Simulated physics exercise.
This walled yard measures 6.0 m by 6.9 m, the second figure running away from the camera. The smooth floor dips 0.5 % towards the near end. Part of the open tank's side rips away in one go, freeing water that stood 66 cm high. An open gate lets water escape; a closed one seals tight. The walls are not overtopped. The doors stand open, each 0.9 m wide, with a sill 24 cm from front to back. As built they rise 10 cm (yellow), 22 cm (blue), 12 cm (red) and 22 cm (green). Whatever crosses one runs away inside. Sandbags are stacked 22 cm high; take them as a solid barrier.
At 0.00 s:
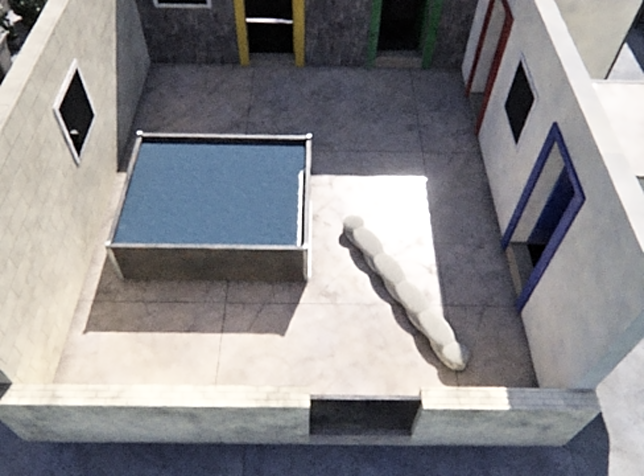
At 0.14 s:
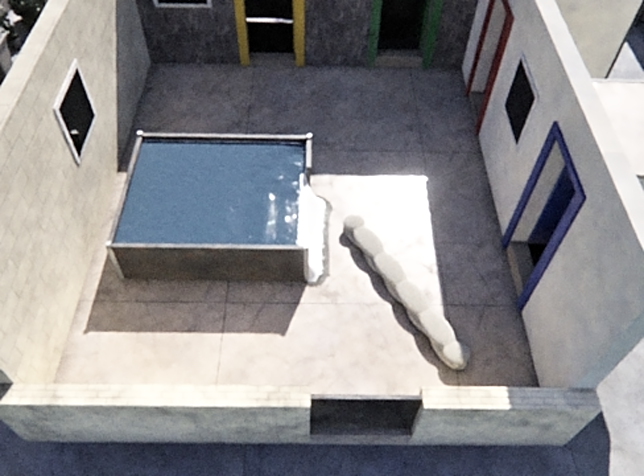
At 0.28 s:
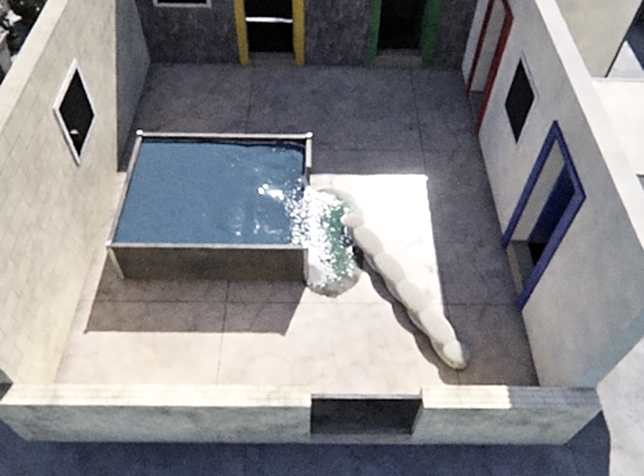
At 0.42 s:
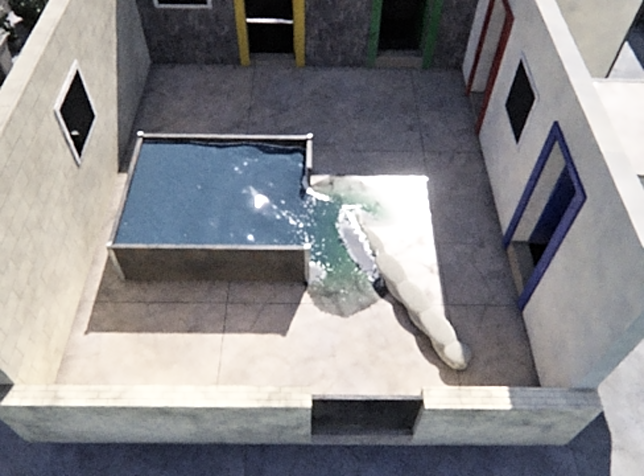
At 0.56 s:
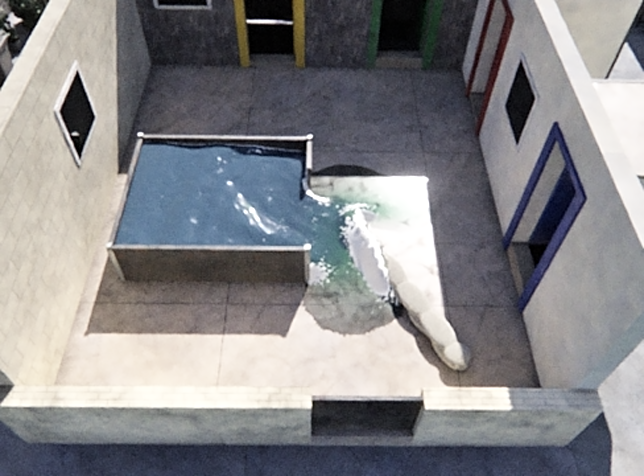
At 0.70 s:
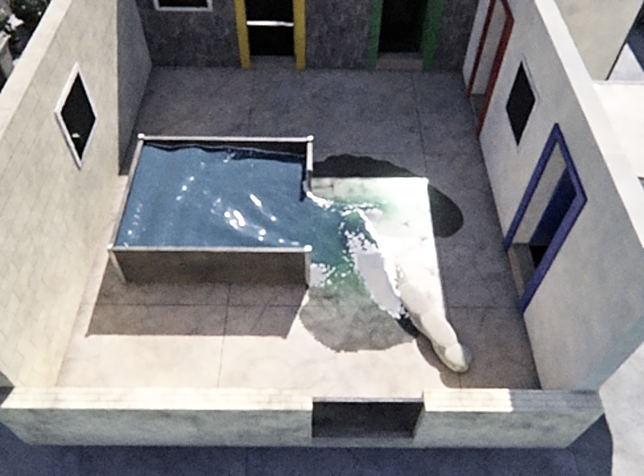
A walled, open-topped yard with a pale floor is seen from high above its near wall, an open tank of blue water at left. A lumpy, whitish row of sandbags slants across the floor right of it, with yellow and green doorways behind and red and blue ones at right. Water pours from the tank's right side, foams against the sandbags and spreads rightward behind them, while the camera stays still.
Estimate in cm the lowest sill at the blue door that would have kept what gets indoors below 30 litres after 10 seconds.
It would have to be roughly 14 cm high.
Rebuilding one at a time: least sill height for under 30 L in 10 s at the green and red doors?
Roughly 12.0 cm at green and 9.5 cm at red.
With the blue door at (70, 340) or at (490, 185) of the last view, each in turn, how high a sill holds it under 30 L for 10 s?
About 8.5 and 14.5 cm.
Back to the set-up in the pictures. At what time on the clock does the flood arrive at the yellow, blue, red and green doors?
Yellow 4.0 s, blue 1.4 s, red 1.6 s, green 2.8 s.
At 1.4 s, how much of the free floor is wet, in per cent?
Some 30 per cent of it.
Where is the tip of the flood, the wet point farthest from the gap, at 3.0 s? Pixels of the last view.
At about (461, 72).
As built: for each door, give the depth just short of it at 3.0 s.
In cm: Yellow 0, blue 14, red 12, green 7.
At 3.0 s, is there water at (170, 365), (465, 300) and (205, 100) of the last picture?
In turn: Flooded, wet, not reached.
After 1.4 s water covers 30 % of the floor, deepest (47 cm) near (345, 239); it has not reached the blue door.
After 3.0 s water covers 55 % of the floor, deepest (38 cm) near (546, 419); 14 cm at the blue door, 0 litres in over its 22 cm sill.
After 10.0 s water covers 95 % of the floor, deepest (18 cm) near (211, 168); 8 cm at the blue door, 0 litres in over its 22 cm sill.
At the blue door as built, the water arrived by 1.5 s and peaked near 22 cm at 3.8 s.
Run again over the same 10 s with other heights there, 63 litres in over 11 cm, 21 litres over 15 cm. The limit of 30 litres is kept from about 14 cm up.
